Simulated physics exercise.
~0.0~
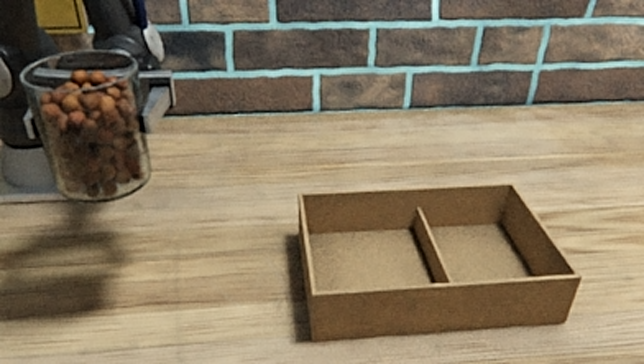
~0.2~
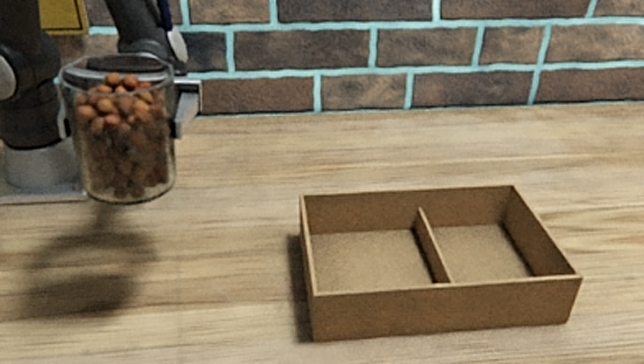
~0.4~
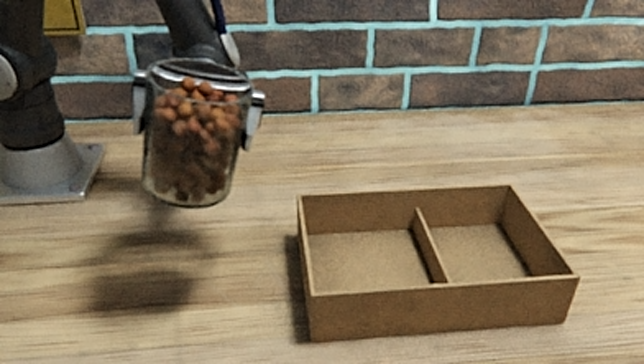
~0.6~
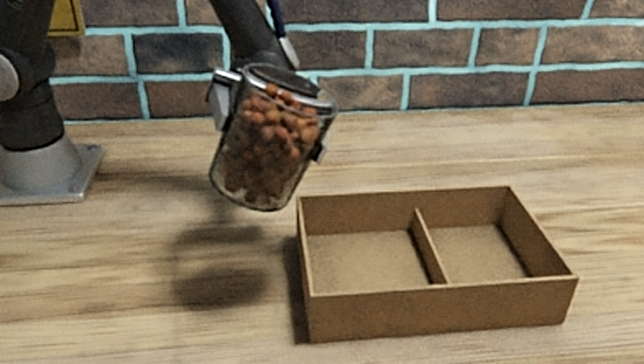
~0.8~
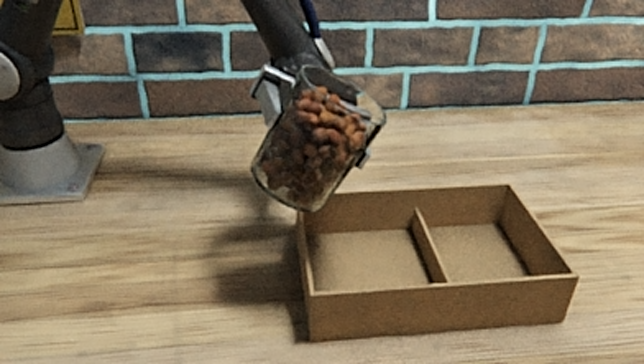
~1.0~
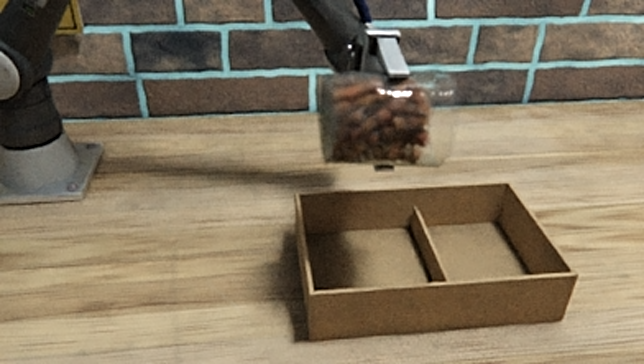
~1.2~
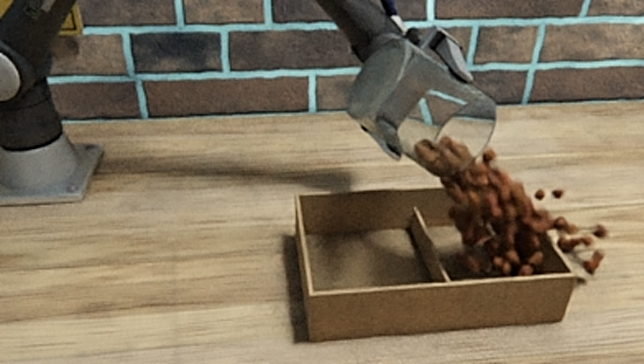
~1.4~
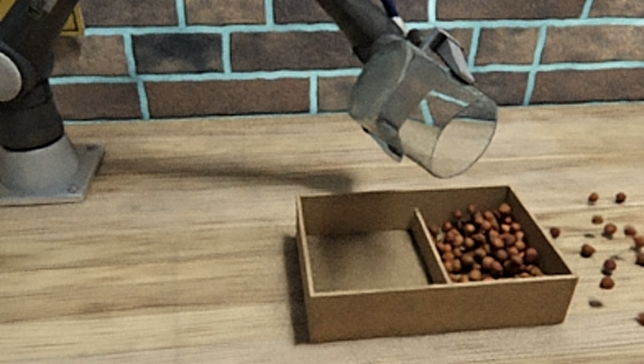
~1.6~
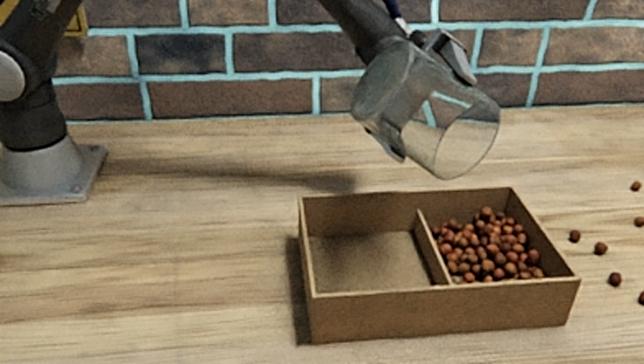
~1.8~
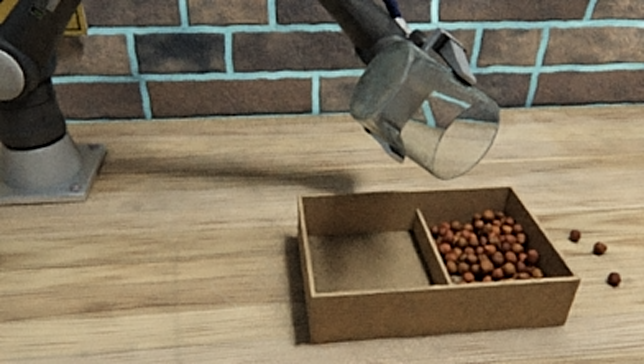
A robot arm carried a clear cup of hazelnuts to the right, tipped it over a divided brown box and poured them into the right-hand section, while some bounced onto the table, leaving the left section empty and the emptied cup hanging above.
